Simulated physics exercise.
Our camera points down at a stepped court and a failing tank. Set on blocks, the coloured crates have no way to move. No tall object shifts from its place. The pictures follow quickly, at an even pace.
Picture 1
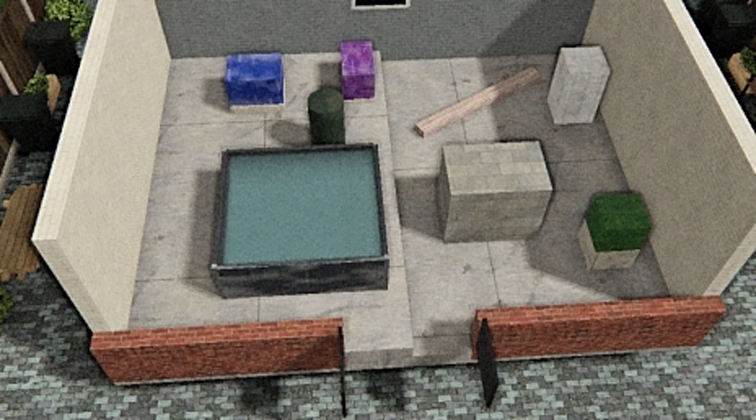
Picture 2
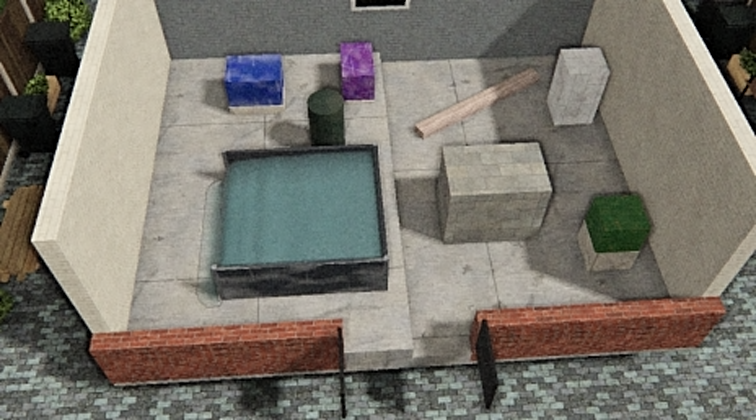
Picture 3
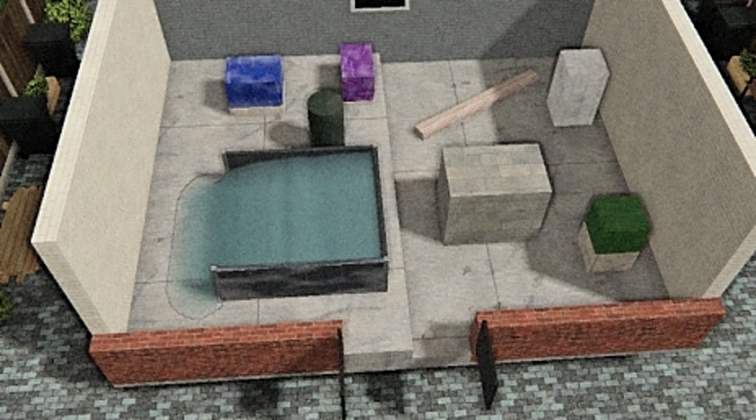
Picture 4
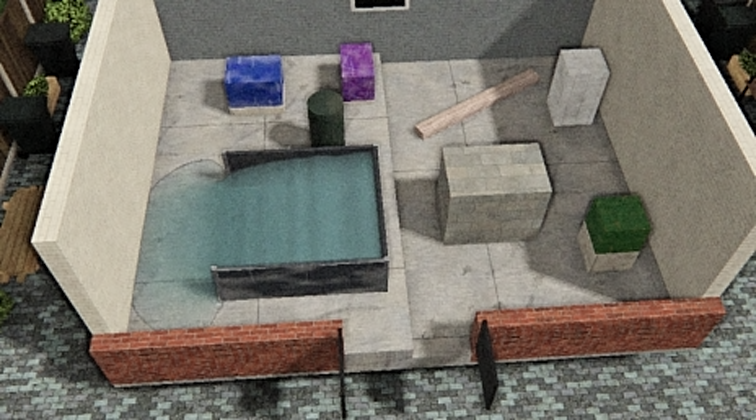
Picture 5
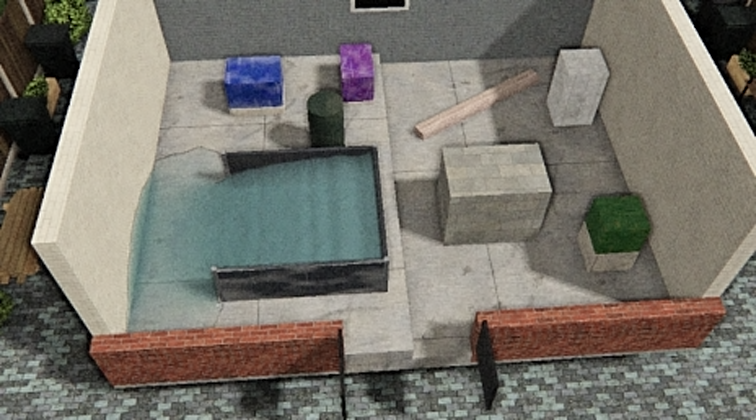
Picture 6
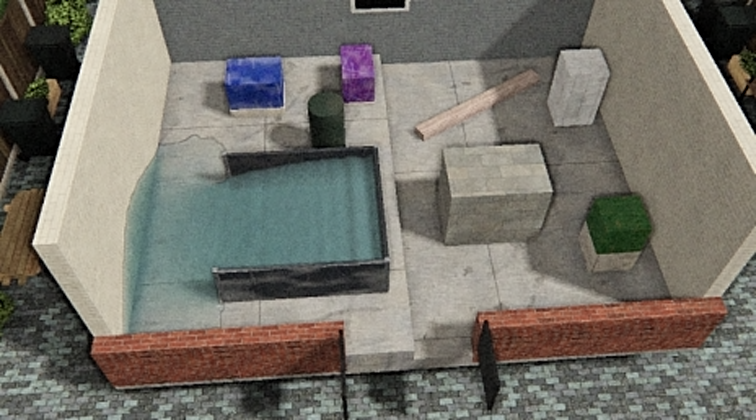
A dark-rimmed tank of blue-green water stands at the left of a paved, stepped court, seen from high above between pale side walls and low red brick walls in front. Blue and purple crates and a dark green rounded object sit behind it, with a plank, stone blocks and a green-topped block to the right. The tank's left side opens and water spreads leftward across the paving to the pale wall, while everything else and the camera stay still.
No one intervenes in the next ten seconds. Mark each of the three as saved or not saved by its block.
Purple crate - not saved; blue crate - not saved; green crate - saved.
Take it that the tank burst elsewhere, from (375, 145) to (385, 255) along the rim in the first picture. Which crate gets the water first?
That would be the crate marked green.
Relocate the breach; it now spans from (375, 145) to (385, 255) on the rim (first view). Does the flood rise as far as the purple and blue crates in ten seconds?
The purple one is untouched; the blue one is untouched.
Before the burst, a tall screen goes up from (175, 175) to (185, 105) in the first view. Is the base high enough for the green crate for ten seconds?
Looking at it, the green one is left alone in the end.
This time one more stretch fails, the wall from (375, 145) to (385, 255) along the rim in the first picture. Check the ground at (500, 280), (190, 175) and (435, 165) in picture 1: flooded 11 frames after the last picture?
First: Reached by the flood. Second: Spared by the leak. Third: Reached by the flood.
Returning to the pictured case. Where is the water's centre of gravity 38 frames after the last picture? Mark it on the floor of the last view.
The spot I would choose is (323, 183).
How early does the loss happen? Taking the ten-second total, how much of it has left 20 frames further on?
My estimate is roughly 20 percent.
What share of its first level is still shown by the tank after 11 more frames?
My reading is roughly 34 in a hundred.
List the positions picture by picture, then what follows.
The water tank at (301, 205) is whole and still, in the first frame.
The front is at (217, 304), out from the gap at (227, 228), in the second frame.
Water pours out at (228, 231) and has run to (199, 181), in the third frame.
The front is at a hidden place, out from the gap at (228, 232), in the fourth frame.
The front is at a hidden place, out from the gap at (228, 233), in the fifth frame.
The front is at (158, 148), out from the gap at (229, 234), in the sixth frame.
A moment on, water covers 15 % of the floor; the purple crate not reached, the blue crate not reached, the green crate not reached.
Next, water covers 25 % of the floor; the purple crate not reached, the blue crate water round its plinth, the green crate not reached.
Then, water covers 55 % of the floor; the purple crate water round its plinth, the blue crate water round its plinth, the green crate water round its plinth.
Later, water covers 85 % of the floor; the purple crate water round its plinth, the blue crate water round its plinth, the green crate water round its plinth.
In the end, water covers 95 % of the floor; the purple crate was topped, the blue crate was topped, the green crate stayed above the water.
